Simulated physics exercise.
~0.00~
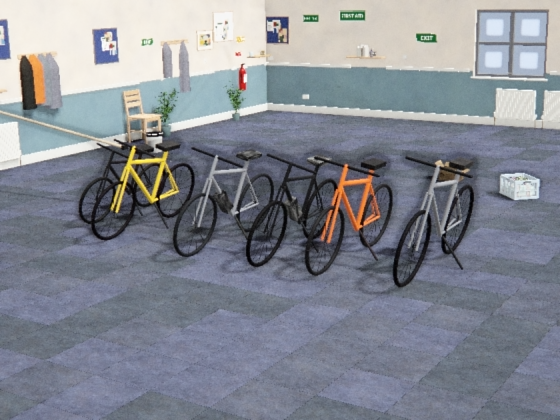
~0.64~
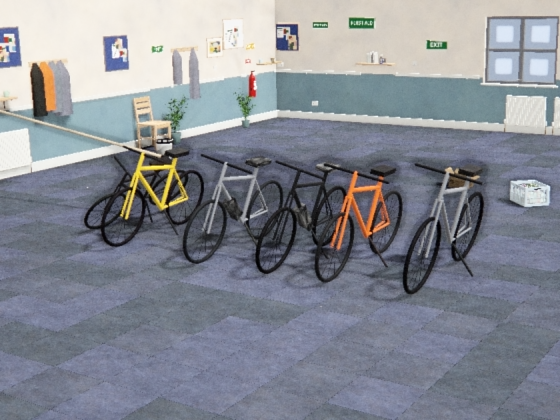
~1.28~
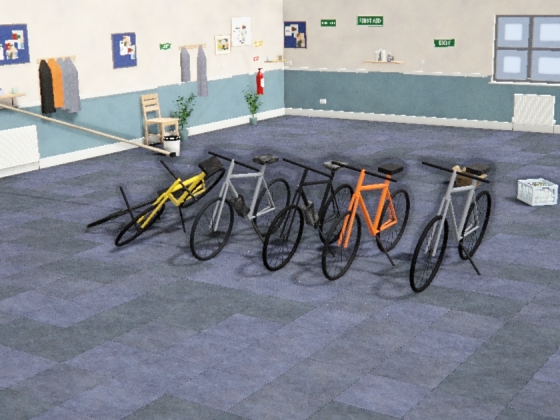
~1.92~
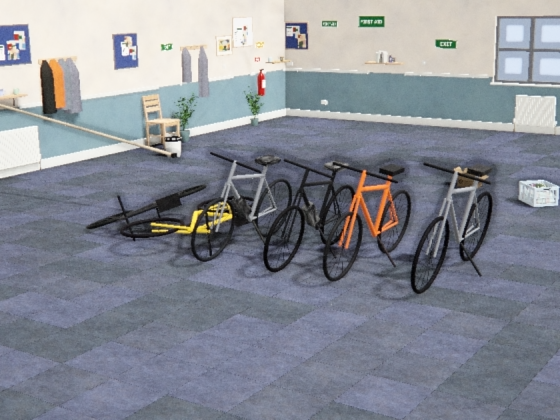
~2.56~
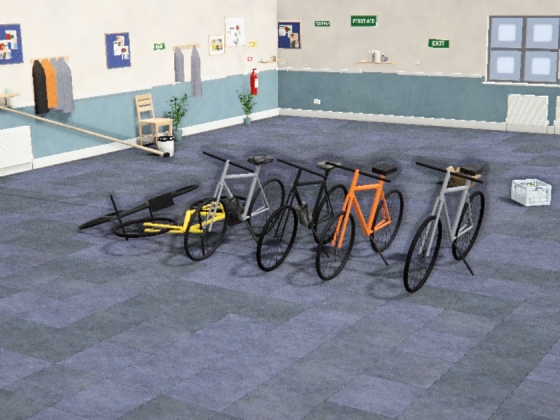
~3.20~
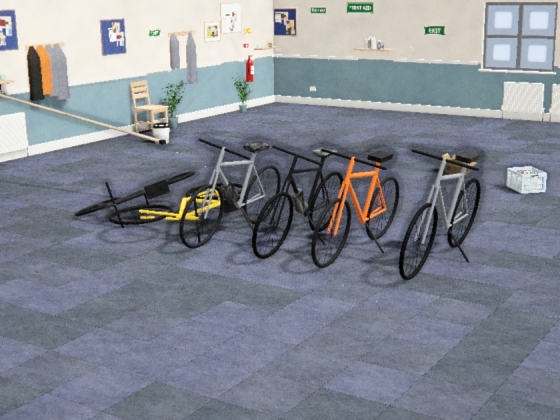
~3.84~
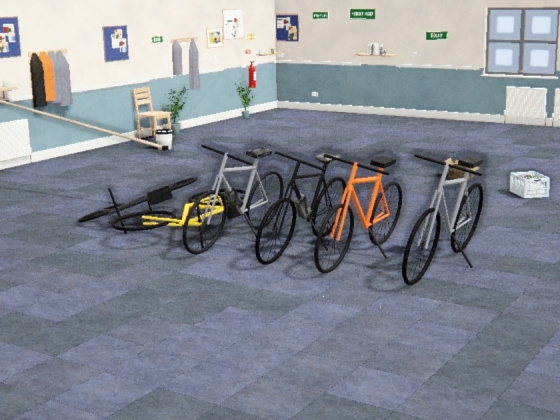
In this clip, a pole at the left pushes the first of six bicycles parked in a row, and it tips over against the yellow one, which falls too, leaving both lying on the floor while the orange bicycle and the others stay standing.
